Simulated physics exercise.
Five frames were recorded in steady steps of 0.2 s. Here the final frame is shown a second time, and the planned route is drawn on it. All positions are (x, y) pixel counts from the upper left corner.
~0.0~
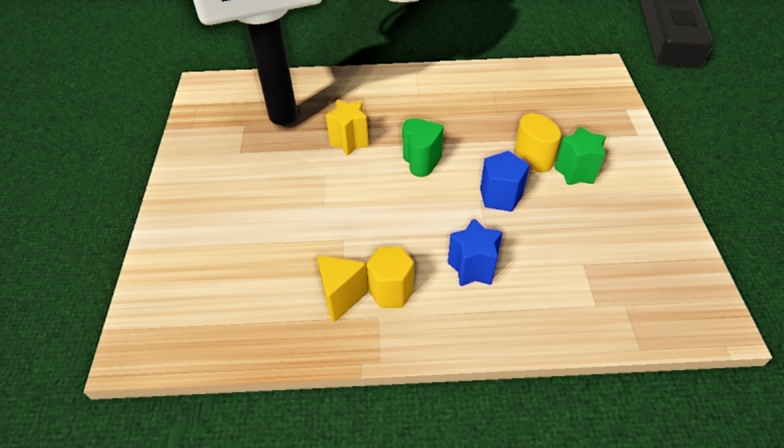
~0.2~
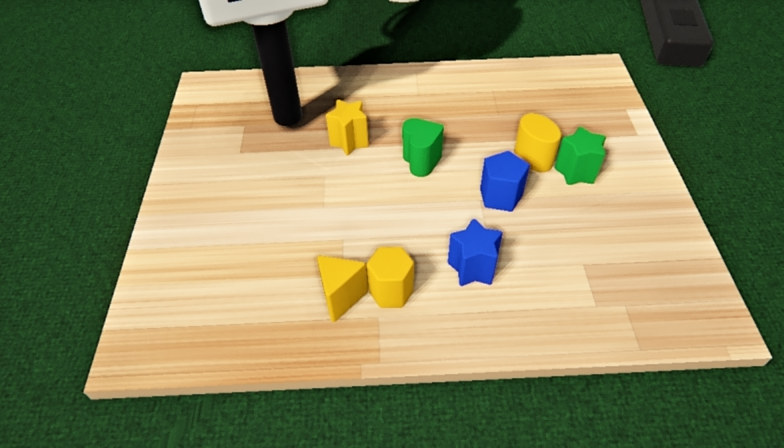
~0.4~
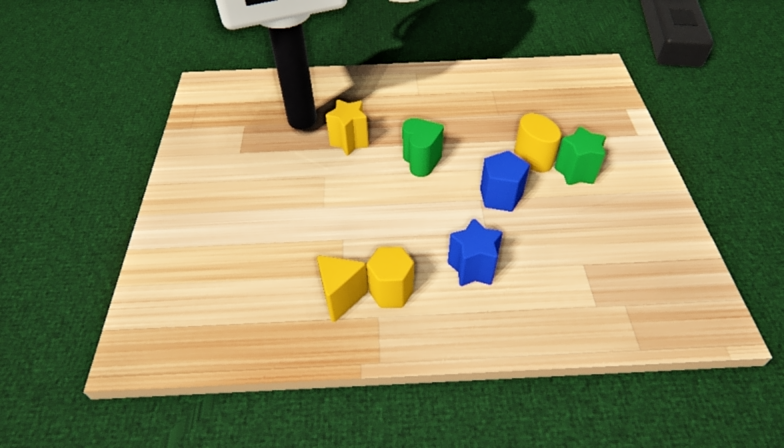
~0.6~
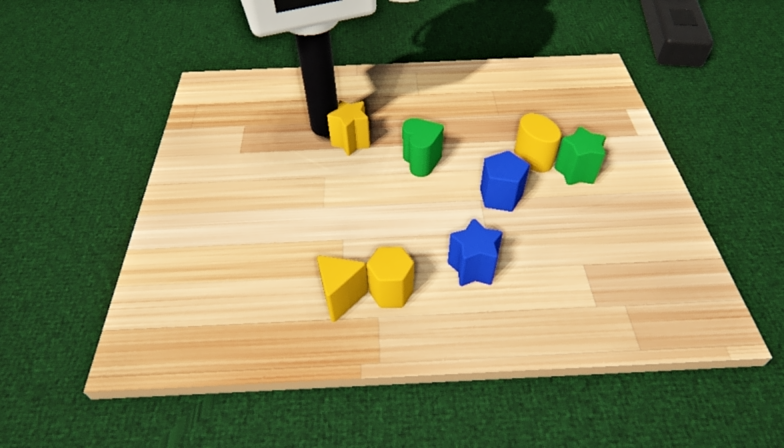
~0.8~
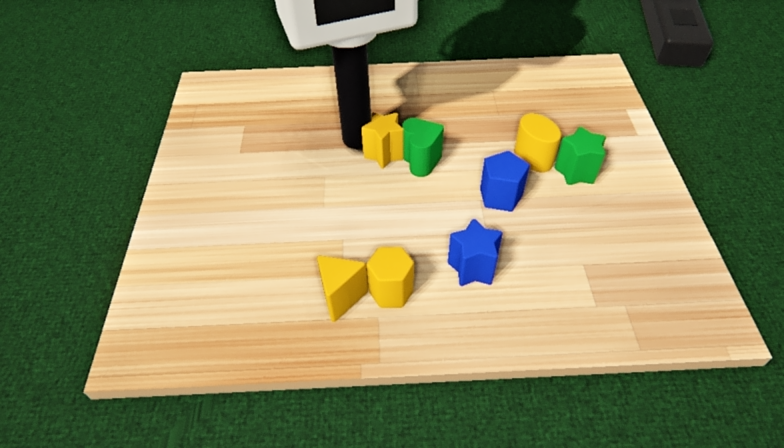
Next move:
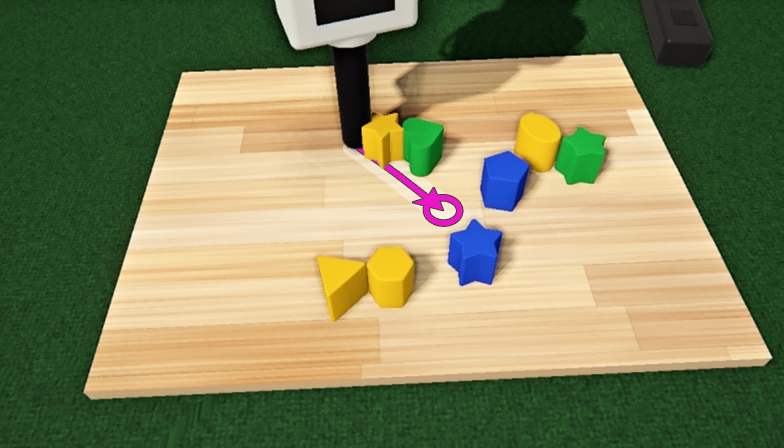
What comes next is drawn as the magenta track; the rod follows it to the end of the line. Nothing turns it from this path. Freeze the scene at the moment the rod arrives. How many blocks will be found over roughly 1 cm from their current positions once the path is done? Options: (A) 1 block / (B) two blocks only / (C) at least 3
Choice B: Two blocks only.
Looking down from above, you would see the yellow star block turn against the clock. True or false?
True.
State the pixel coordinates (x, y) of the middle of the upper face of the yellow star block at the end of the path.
Answer: (458, 155).
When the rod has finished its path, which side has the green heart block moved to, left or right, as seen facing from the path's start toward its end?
Left-hand side.
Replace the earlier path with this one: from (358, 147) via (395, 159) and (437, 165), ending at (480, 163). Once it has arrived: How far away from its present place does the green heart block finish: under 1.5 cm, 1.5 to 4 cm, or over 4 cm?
Overall it shifts more than 4 cm.
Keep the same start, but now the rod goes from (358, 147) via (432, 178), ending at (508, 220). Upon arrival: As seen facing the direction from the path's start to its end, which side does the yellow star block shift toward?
Shifts left.
Path on the board, straight from (358, 147) to (443, 210).
On the path given first. One third of the way, rod at (386, 160); yellow star block at (416, 139), turned 15° anticlockwise; green heart block at (448, 135).
Two thirds of the way, rod at (414, 181); yellow star block at (445, 149), turned 40° anticlockwise; green heart block at (471, 136), turned 35° anticlockwise.
At the end, rod at (443, 204); yellow star block at (458, 155), turned 75° anticlockwise; green heart block at (474, 135), turned 40° anticlockwise; blue five-sided block in place.
